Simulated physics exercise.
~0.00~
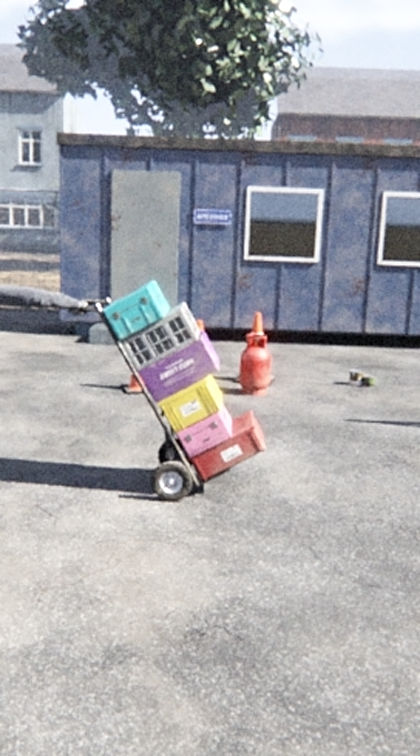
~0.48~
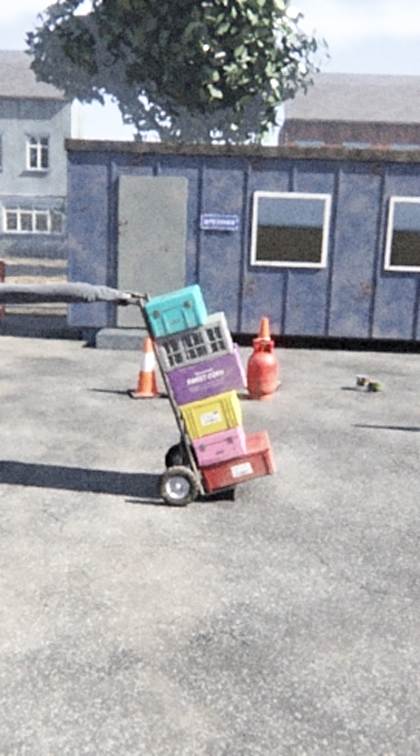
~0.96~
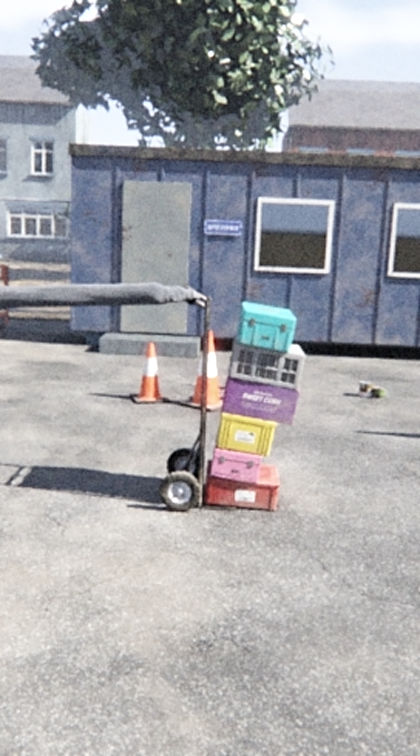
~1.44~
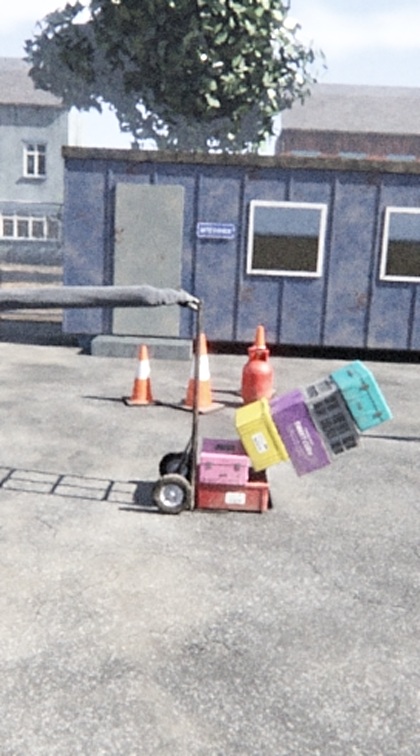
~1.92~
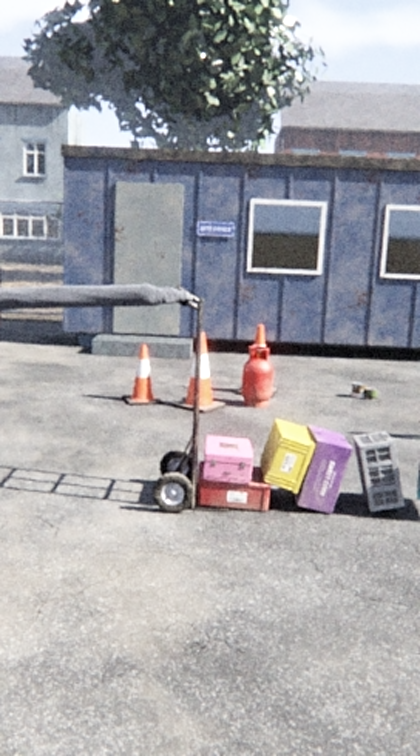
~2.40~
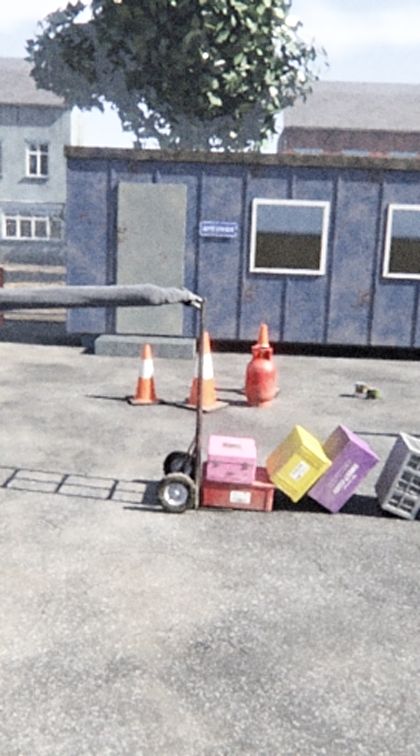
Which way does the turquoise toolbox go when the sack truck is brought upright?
The turquoise toolbox goes to the right, toppling off the top of the stack on that side.
In a paved yard, a loaded sack truck swings upright and its top four containers topple off.
